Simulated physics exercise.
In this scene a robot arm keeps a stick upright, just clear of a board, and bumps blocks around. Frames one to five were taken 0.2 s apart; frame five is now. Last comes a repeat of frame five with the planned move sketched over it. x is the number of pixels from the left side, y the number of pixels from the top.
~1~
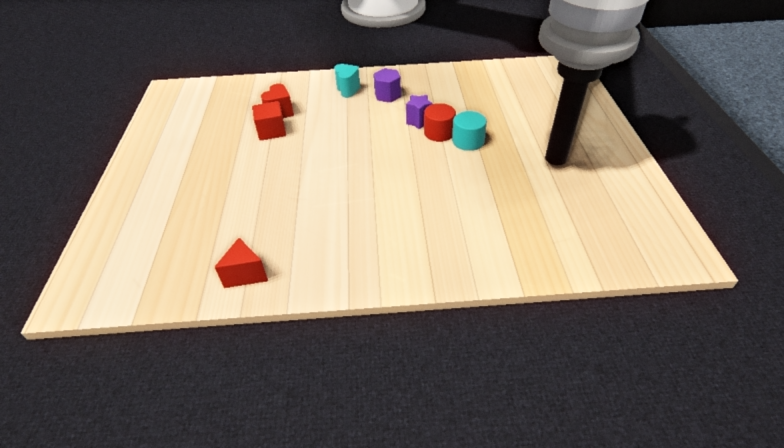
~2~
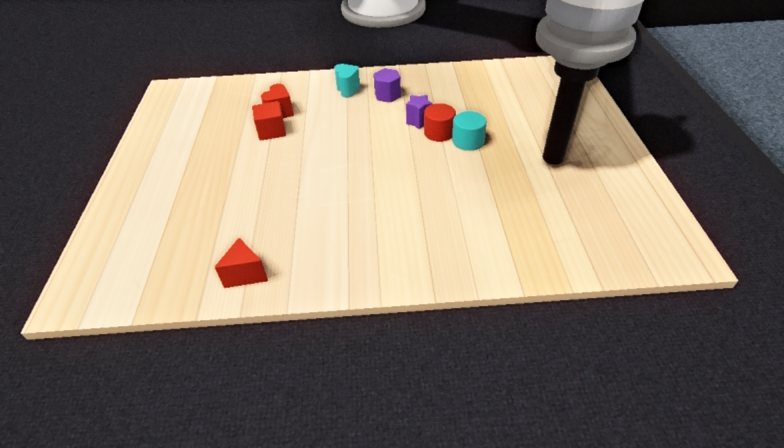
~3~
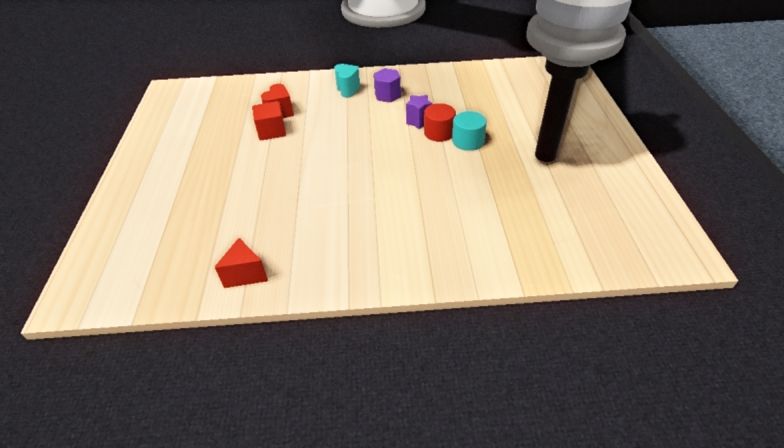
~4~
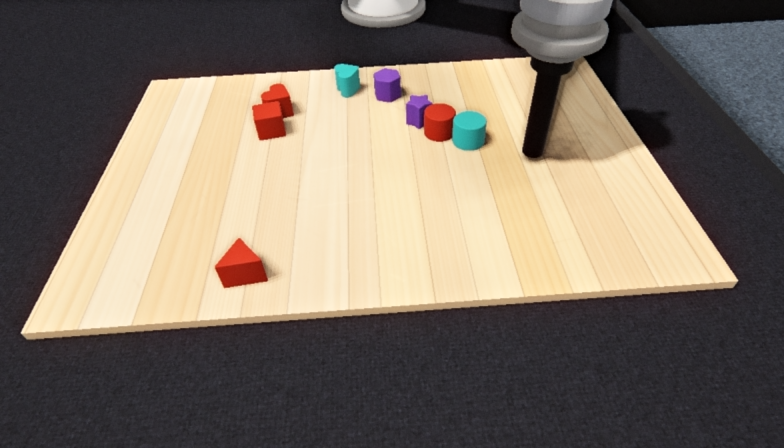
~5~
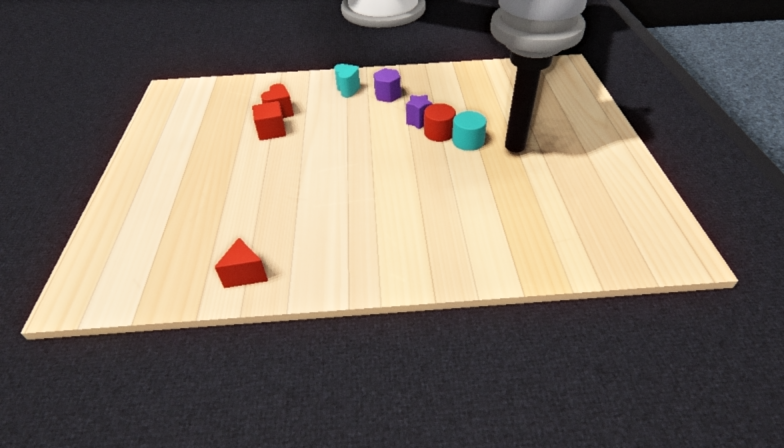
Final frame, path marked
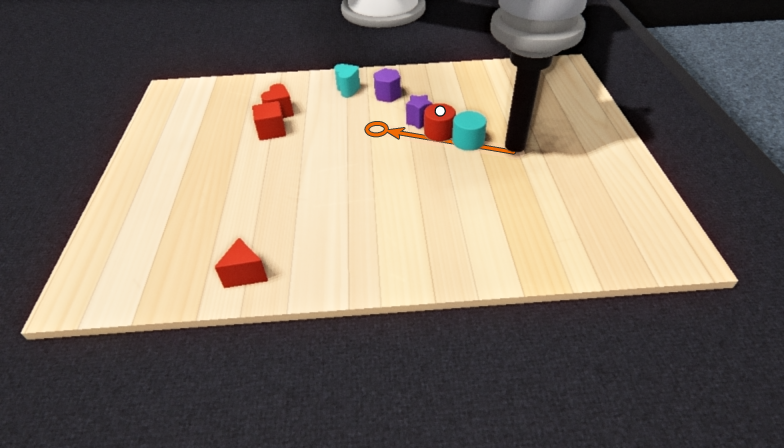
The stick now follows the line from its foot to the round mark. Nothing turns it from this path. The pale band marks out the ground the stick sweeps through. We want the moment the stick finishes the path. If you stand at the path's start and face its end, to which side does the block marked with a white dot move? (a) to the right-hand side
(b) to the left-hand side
The one that fits is a, to the right-hand side.
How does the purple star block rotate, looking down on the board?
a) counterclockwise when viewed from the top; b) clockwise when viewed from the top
Choice b: Clockwise when viewed from the top.
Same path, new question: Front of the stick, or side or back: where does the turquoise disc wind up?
It is still ahead of the stick.
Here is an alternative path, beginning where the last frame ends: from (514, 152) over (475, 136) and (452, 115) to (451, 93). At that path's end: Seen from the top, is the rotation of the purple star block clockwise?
The answer is yes.
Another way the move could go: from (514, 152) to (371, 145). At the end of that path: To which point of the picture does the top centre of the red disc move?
The red disc ends near (421, 98).
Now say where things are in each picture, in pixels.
The first frame shows tip of the stick (556, 159), middles of tops, purple hexagonal block (387, 74), purple star block (419, 100), red disc (440, 111), turquoise disc (470, 119).
The second frame shows stick (553, 158), nothing pushed.
The third frame shows stick (545, 156), nothing pushed.
The fourth frame shows stick (532, 152), nothing pushed.
The fifth frame shows stick (515, 146), purple hexagonal block (387, 74), purple star block (419, 100), red disc (440, 111), turquoise disc (470, 119).
The line goes straight from (514, 152) to (377, 129); the dot is on the red disc.
What follows on the original path. One third of the way, stick (466, 138); purple star block (403, 93); red disc (417, 104); turquoise disc (444, 114).
Two thirds of the way, stick (420, 131); purple hexagonal block (384, 69), turned 30° clockwise; purple star block (378, 83), turned 40° clockwise; red disc (376, 96); turquoise disc (398, 107).
At the end, stick (376, 123); purple hexagonal block (384, 68), turned 30° clockwise; purple star block (373, 82), turned 70° clockwise; red disc (344, 88); turquoise disc (351, 104).
